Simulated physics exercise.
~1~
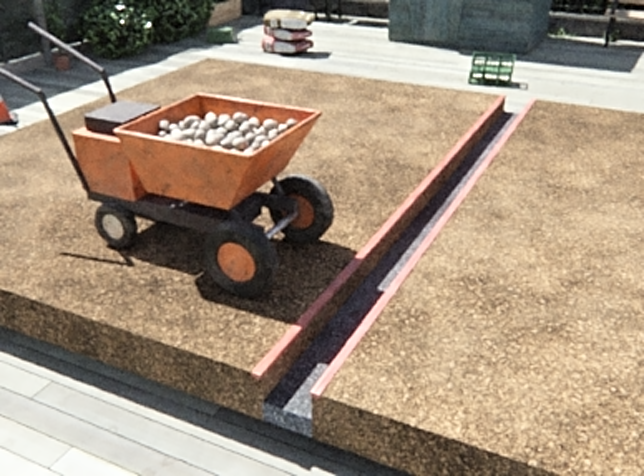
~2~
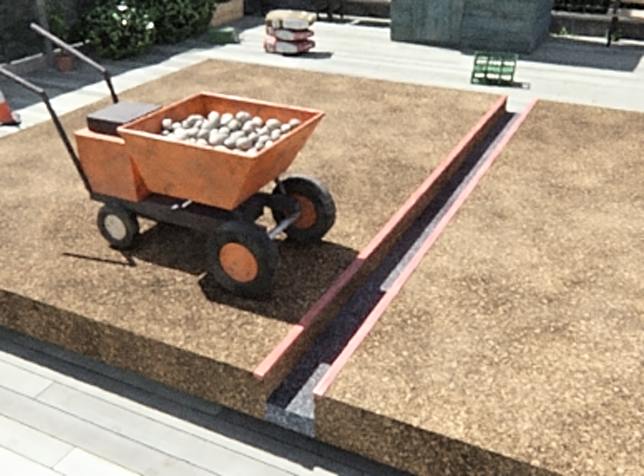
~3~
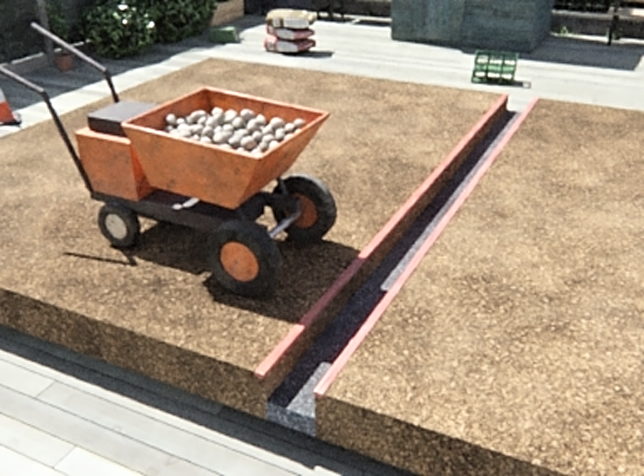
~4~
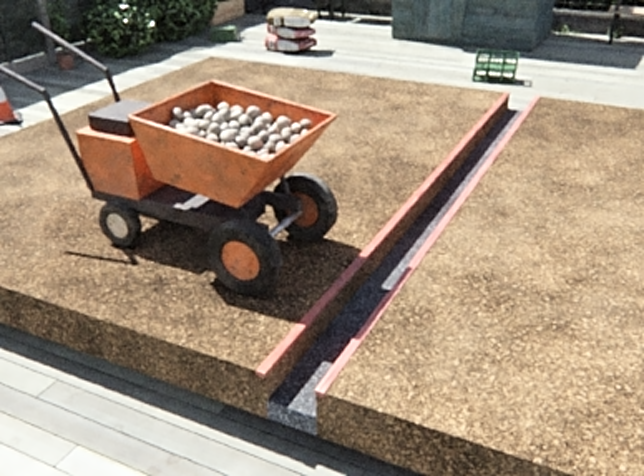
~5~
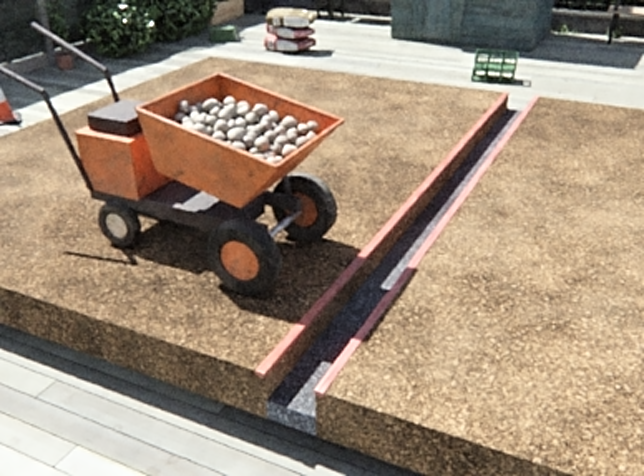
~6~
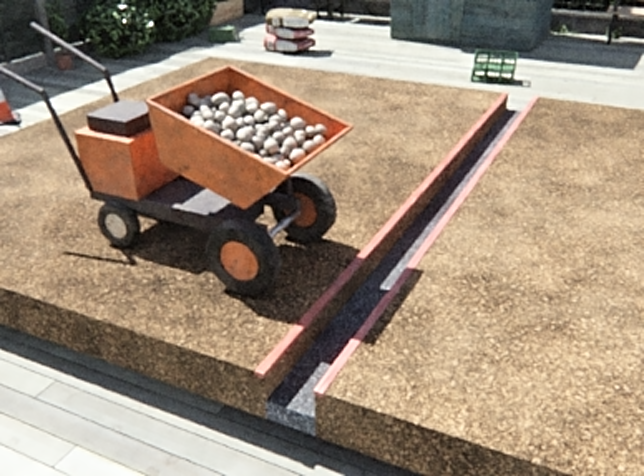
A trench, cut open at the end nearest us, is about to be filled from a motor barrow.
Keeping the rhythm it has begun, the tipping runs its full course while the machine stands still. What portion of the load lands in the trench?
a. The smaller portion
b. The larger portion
Answer: A.
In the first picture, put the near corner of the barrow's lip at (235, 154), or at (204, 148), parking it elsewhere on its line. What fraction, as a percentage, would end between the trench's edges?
Approximately 40 per cent and 70 per cent, in that order.
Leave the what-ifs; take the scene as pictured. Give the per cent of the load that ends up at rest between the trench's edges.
Result: Some 30 % of the load.
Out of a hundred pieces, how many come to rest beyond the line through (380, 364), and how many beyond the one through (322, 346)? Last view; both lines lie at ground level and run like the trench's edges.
I'd put it near 50 in a hundred, then near 80 in a hundred.
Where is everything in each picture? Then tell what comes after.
The first frame shows lip of the skip near (251, 157), level; top of the load near (213, 137), river pebbles; first edge of the trench near (287, 338); far edge near (344, 355), the trench under half as wide as the skip, and about half as deep as wide.
The second frame shows lip of the skip near (254, 158), level; top of the load near (216, 136).
The third frame shows lip of the skip near (260, 159), tipped barely; top of the load near (209, 138).
The fourth frame shows lip of the skip near (268, 162), tipped a little; top of the load near (215, 134).
The fifth frame shows lip of the skip near (277, 167), tipped a little; top of the load near (212, 121).
The sixth frame shows lip of the skip near (287, 175), tipped clearly; top of the load near (221, 120); first edge of the trench near (291, 336); far edge near (347, 353).
Shortly afterwards, skip tipped steeply; the whole lot in the skip.
Next, skip tipped right over; the bulk in the skip; only a few in or heaped over the trench; a little beyond it; a little falling.
Some moments later, skip tipped right over; near a quarter in the skip; a little in or heaped over the trench; near two thirds beyond it.
In the end, skip tipped right over; near a quarter in or heaped over the trench; near two thirds beyond it.
